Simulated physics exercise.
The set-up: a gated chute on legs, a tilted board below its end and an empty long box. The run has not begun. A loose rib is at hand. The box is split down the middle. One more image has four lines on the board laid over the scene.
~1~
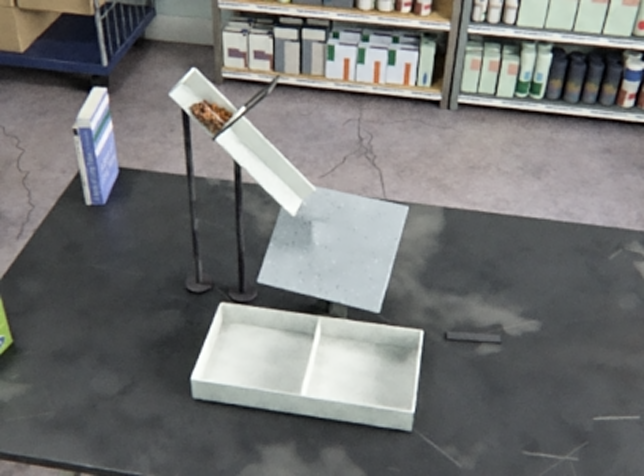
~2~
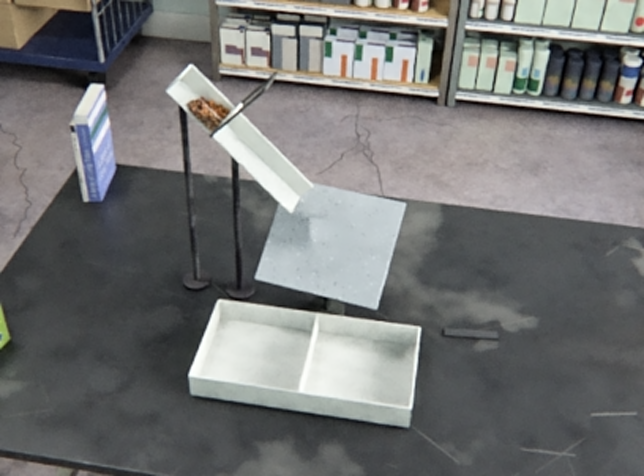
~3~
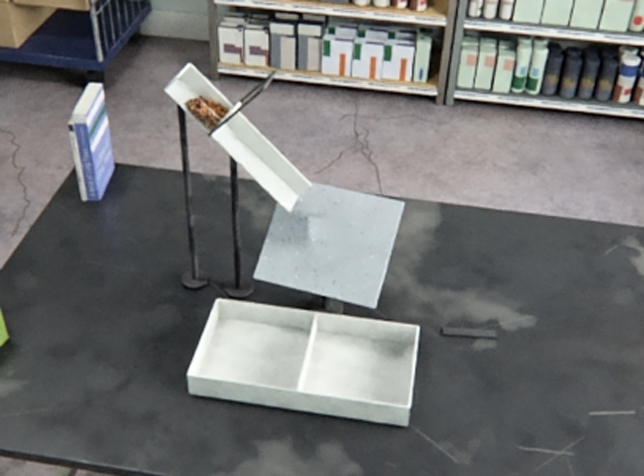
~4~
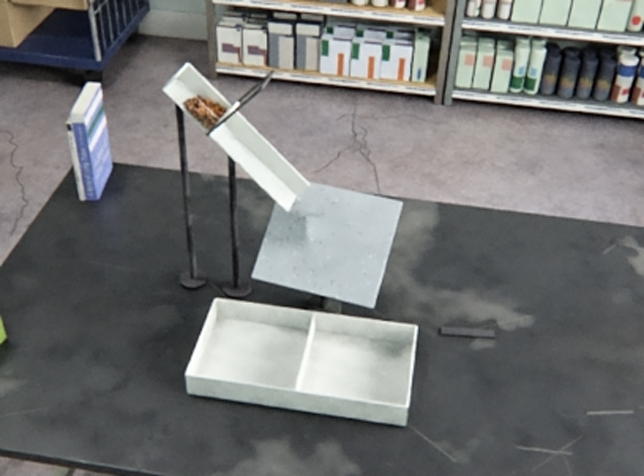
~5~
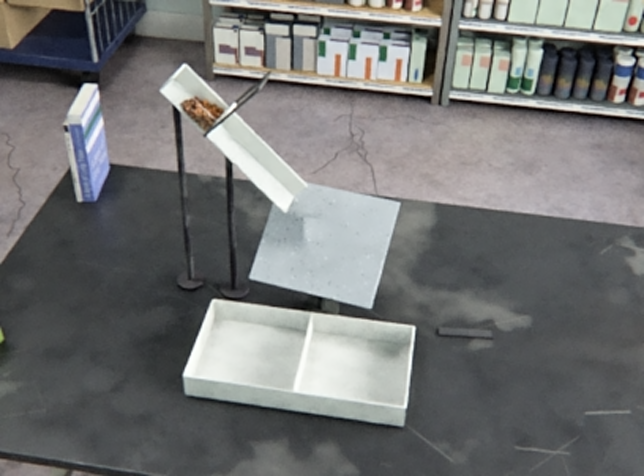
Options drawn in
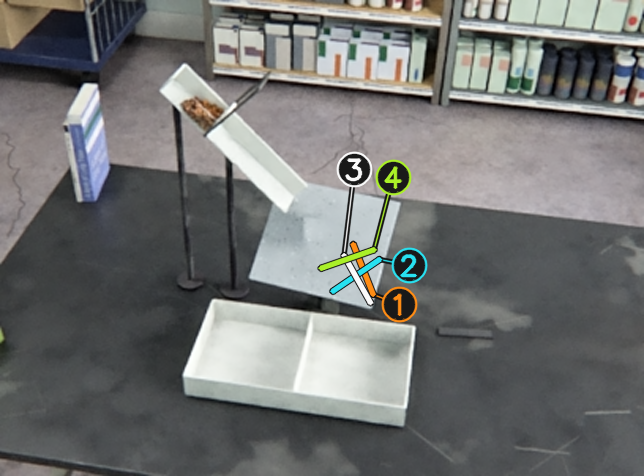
The video shows a white chute on dark legs holding a brown load behind a gate, above a tilted grey board and an empty white box with two compartments; nothing moves except a slight drift of the view.
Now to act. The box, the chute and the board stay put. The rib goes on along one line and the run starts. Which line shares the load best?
Take 2.
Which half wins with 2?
More lands on the left.
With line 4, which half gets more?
Left.
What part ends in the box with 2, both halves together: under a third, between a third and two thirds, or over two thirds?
Line 2 gives over two thirds.
On the marked copy, line 1 from (353, 244) to (373, 294); line 2 from (379, 259) to (332, 291); line 3 from (344, 255) to (370, 302); line 4 from (374, 249) to (321, 268).
Choosing 1, of what is caught, a small share in the left half, all but a few in the right.
Choosing 2, of what is caught, close to two thirds in the left half, close to a third in the right.
Choosing 3, of what is caught, a small share in the left half, all but a few in the right.
Choosing 4, of what is caught, the bulk in the left half, a small share in the right.
